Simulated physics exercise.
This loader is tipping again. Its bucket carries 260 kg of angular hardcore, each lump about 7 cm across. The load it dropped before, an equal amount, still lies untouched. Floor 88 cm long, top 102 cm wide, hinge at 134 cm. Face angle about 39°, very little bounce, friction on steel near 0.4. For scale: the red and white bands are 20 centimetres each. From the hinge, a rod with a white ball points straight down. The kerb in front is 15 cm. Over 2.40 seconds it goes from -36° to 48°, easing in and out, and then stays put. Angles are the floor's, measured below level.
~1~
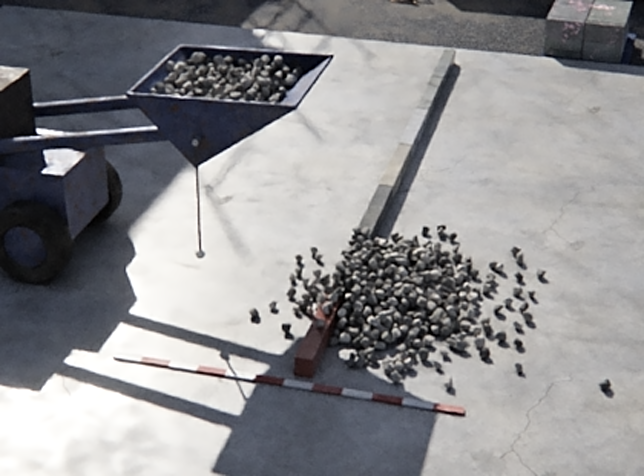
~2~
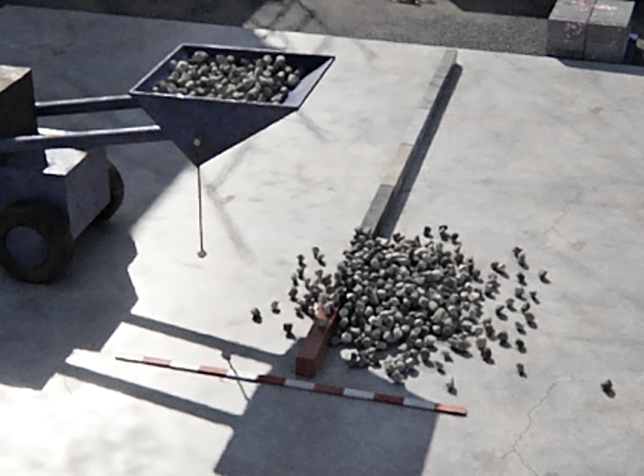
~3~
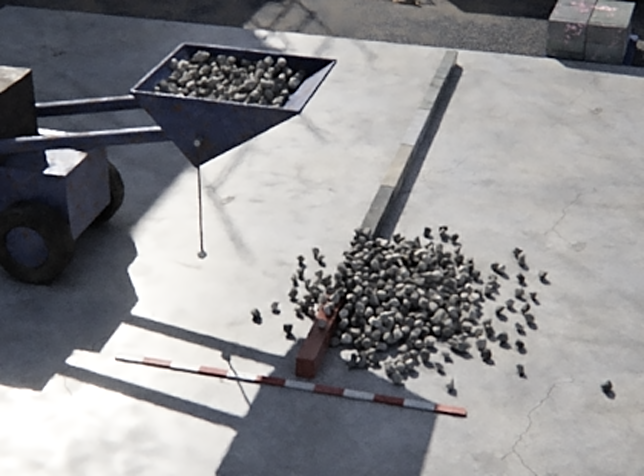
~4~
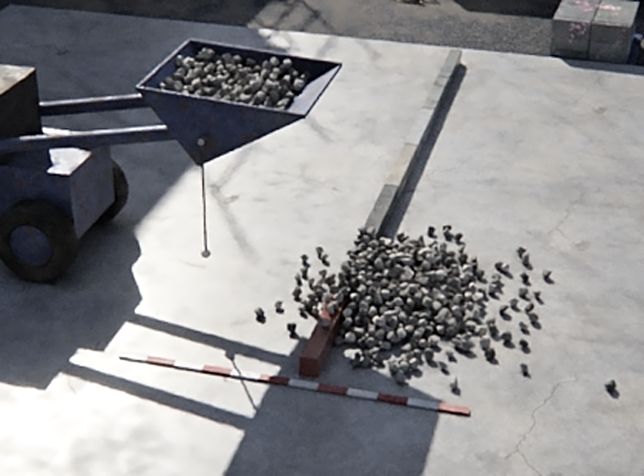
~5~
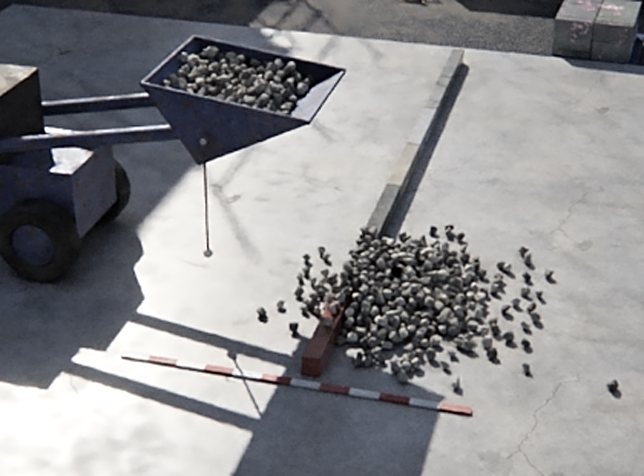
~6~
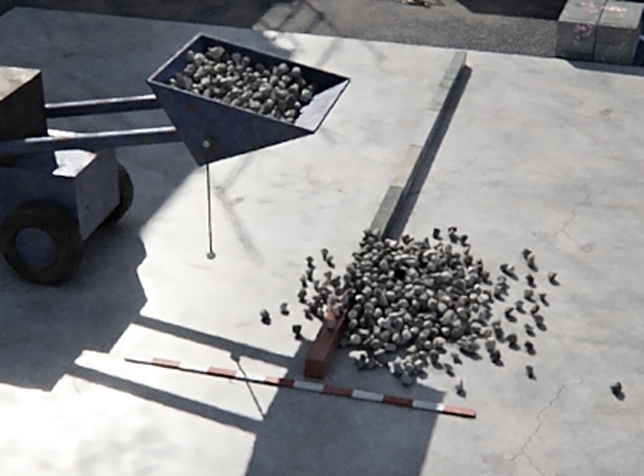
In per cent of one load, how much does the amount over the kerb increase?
About 9 per cent.
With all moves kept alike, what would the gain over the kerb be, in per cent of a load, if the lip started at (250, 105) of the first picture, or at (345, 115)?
Case one about 0 %, case two about 80 %.
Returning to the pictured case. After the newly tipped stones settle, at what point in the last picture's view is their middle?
The middle ends up near (323, 276).
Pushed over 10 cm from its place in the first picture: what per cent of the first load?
Roughly 0 per cent of them.
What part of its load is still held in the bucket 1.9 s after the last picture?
Estimate: 0 % remaining inside, roughly.
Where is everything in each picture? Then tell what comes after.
Lip at (296, 108), floor tilted -36°, highest stones at (233, 65). The earlier load is highest near (353, 262), 24 cm above ground level, 11 % on this side of the kerb, 89 % over the kerb, in the first frame.
Lip at (298, 109), floor tilted -35°, highest stones at (235, 65), in the second frame.
The bucket is at -34°, its lip at (299, 113); the top of the load is at (219, 64), in the third frame.
The bucket is at -31°, its lip at (305, 117); the top of the load is at (203, 64), in the fourth frame.
The bucket is at -27°, its lip at (309, 123); the top of the load is at (200, 62), in the fifth frame.
The bucket is at -23°, its lip at (314, 133); the top of the load is at (206, 59), in the sixth frame.
Then, 1.2 s after the last picture the floor is at 35°; in per cent of one load, 97 in the bucket, 14 on this side of the kerb, 89 over the kerb; the foremost stones are at (546, 327).
Then, 1.9 s after the last picture the floor is at 48°; in per cent of one load, 2 in the bucket, 103 on this side of the kerb, 95 over the kerb; the foremost stones are at (546, 327).
Then, 2.2 s after the last picture the floor is at 48°; in per cent of one load, 0 in the bucket, 102 on this side of the kerb, 98 over the kerb; the foremost stones are at (546, 327).
Then, 4.8 s after the last picture the floor is at 48°; in per cent of one load, 0 in the bucket, 102 on this side of the kerb, 98 over the kerb; the foremost stones are at (546, 327). Net gain over the kerb, 9.
